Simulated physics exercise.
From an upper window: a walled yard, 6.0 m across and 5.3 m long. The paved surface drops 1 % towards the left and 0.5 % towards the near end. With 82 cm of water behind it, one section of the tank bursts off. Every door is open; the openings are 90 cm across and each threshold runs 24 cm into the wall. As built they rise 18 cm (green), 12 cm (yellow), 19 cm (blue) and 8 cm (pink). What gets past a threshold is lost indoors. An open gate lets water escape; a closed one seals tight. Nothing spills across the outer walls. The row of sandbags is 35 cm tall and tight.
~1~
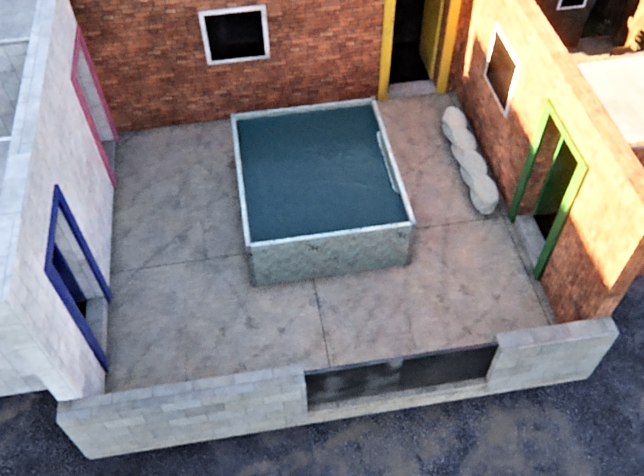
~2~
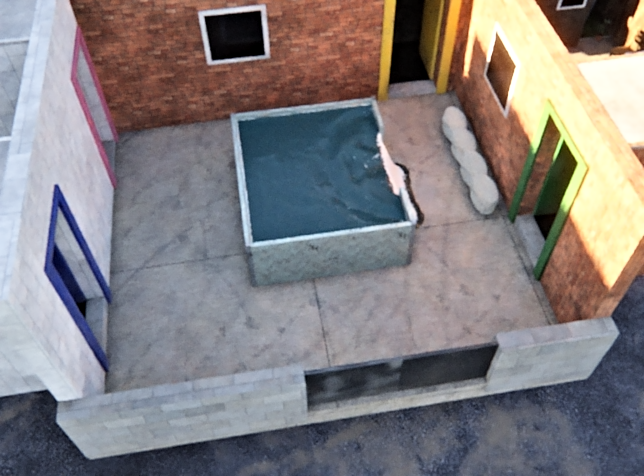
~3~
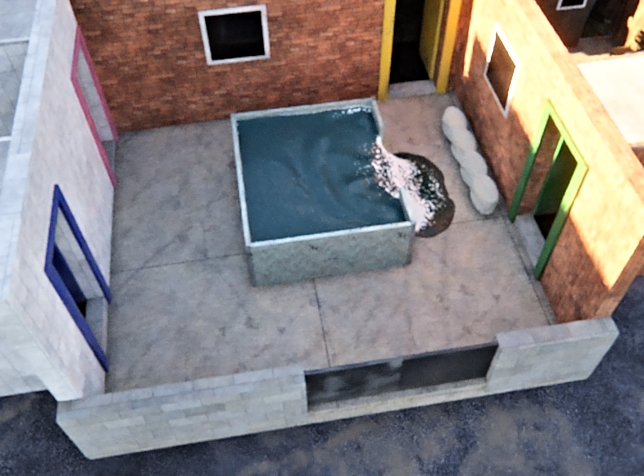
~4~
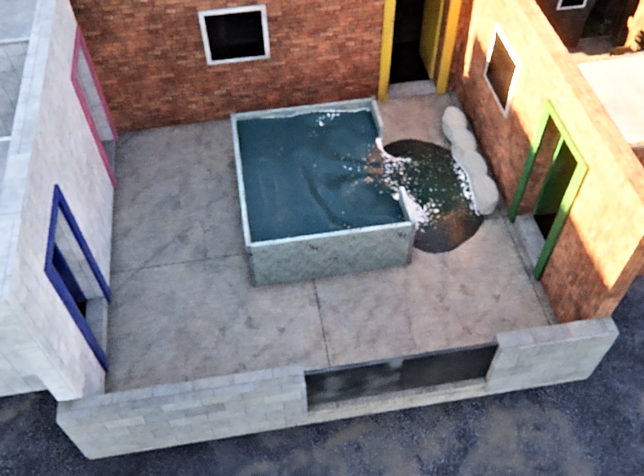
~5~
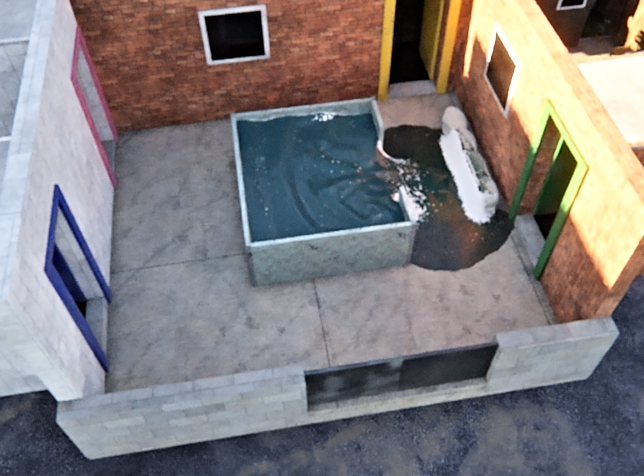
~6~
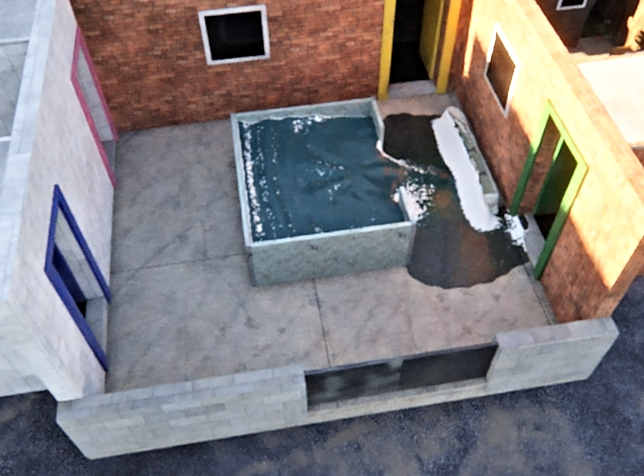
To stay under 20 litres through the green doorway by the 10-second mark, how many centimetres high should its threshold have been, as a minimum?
About 24 cm.
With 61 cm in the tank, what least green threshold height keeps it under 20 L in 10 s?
About 16 cm.
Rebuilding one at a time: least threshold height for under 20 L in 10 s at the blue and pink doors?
About 17 cm at blue and 18 cm at pink.
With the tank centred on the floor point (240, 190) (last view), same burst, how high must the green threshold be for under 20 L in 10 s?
Some 17 cm.
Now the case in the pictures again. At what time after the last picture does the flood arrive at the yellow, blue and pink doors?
Arrival: Yellow 0.3 s, blue 3.2 s, pink 3.0 s.
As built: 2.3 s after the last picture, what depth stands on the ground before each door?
In cm: Green 20, yellow 29, blue 0, pink 0.
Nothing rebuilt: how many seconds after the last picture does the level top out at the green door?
Around 0.6 s.
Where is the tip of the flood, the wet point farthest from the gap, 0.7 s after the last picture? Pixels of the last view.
Near (568, 352).
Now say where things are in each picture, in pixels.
In the first picture, the tank at (317, 169) is whole and still, 82 cm deep; the green door at (542, 201) is dry.
In the second picture, the gap is at (387, 183), the front 0.4 m out at (419, 215); the back of the tank holds 82 cm.
In the third picture, the front is at (449, 211), 0.9 m from the gap at (387, 186); 1.2 m2 of floor is wet, 82 cm left at the back.
In the fourth picture, the front is at (477, 219), 1.3 m from the gap at (387, 186); 2.3 m2 of floor is wet, 82 cm left at the back.
In the fifth picture, the gap is at (387, 186), the front 1.7 m out at (508, 225); the back of the tank holds 80 cm.
In the sixth picture, water pours out at (387, 186) and has run 1.9 m, to (524, 253); about 6 cm deep outside, 71 cm at the back; water is at the green door at (542, 201).
Then, 0.7 s after the last picture water covers 25 % of the floor, deepest (56 cm) near (459, 185); 29 cm at the green door, 13 litres in over its 18 cm threshold.
Then, 2.3 s after the last picture water covers 55 % of the floor, deepest (40 cm) near (528, 358); 20 cm at the green door, 57 litres in over its 18 cm threshold.
Then, 9.3 s after the last picture water covers 95 % of the floor, deepest (22 cm) near (117, 136); 11 cm at the green door, 64 litres in over its 18 cm threshold.
At the green door as built, the water peaked near 29 cm, 0.7 s after the last picture.
With a threshold of 21.5 cm, 33 litres would have come in within the 10 s; with 29 cm, 2 litres. So under 20 litres takes about 24 cm.
